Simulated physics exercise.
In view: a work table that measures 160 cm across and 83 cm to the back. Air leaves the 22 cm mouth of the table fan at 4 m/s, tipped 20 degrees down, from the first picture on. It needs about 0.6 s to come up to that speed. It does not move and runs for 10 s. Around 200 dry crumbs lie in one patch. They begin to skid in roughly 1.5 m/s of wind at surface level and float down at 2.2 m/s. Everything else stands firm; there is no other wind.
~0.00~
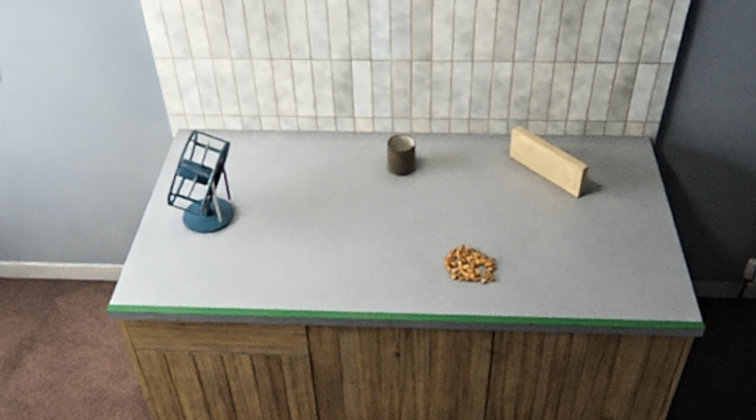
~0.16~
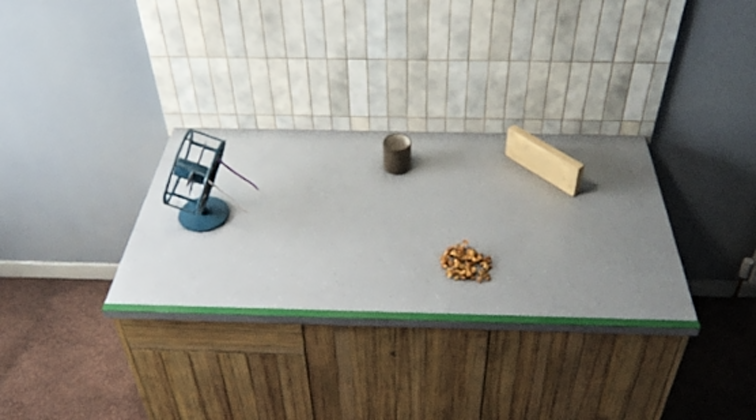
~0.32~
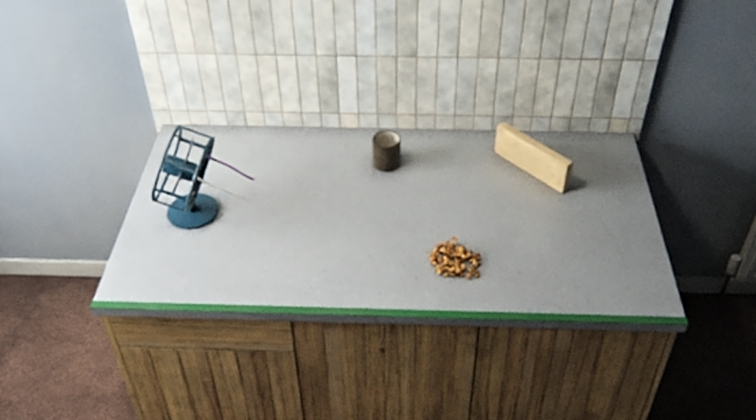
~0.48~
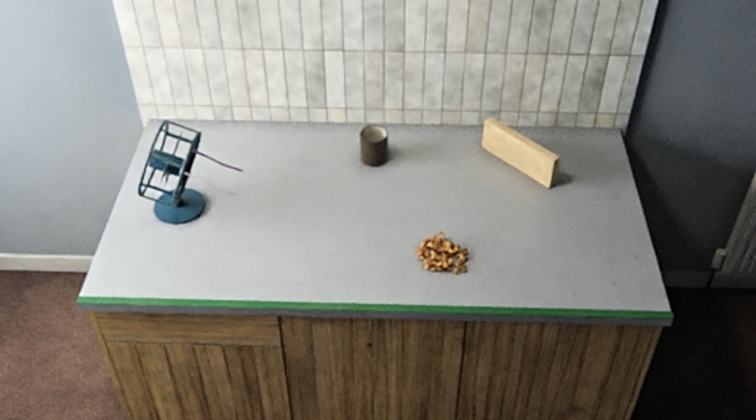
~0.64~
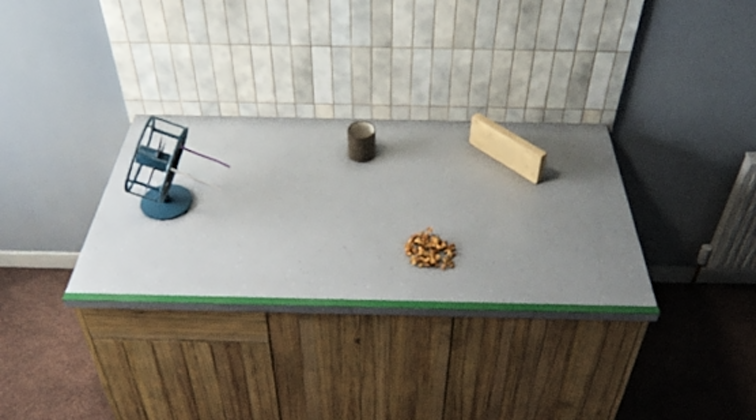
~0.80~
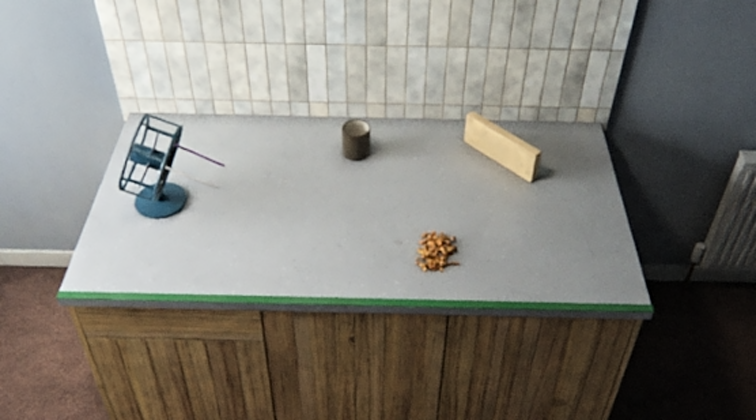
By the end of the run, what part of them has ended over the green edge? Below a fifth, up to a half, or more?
Of the dry crumbs, from a fifth to a half end over the green edge.
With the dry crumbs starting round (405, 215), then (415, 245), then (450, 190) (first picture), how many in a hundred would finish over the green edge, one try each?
In that order: 0 %, 15 %, 0 %.
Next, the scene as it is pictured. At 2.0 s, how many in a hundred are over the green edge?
About 30 %.
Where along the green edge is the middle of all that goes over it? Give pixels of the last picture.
Near (599, 311).
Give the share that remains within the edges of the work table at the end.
Some 0 per cent.
After 2.0 s, 34 % are over the green edge; 100 % have settled or left.
After 3.2 s, 34 % are over the green edge; 100 % have settled or left.
After 5.5 s, 34 % are over the green edge; 100 % have settled or left.
After 10.0 s, at the end, 34 % are over the green edge.
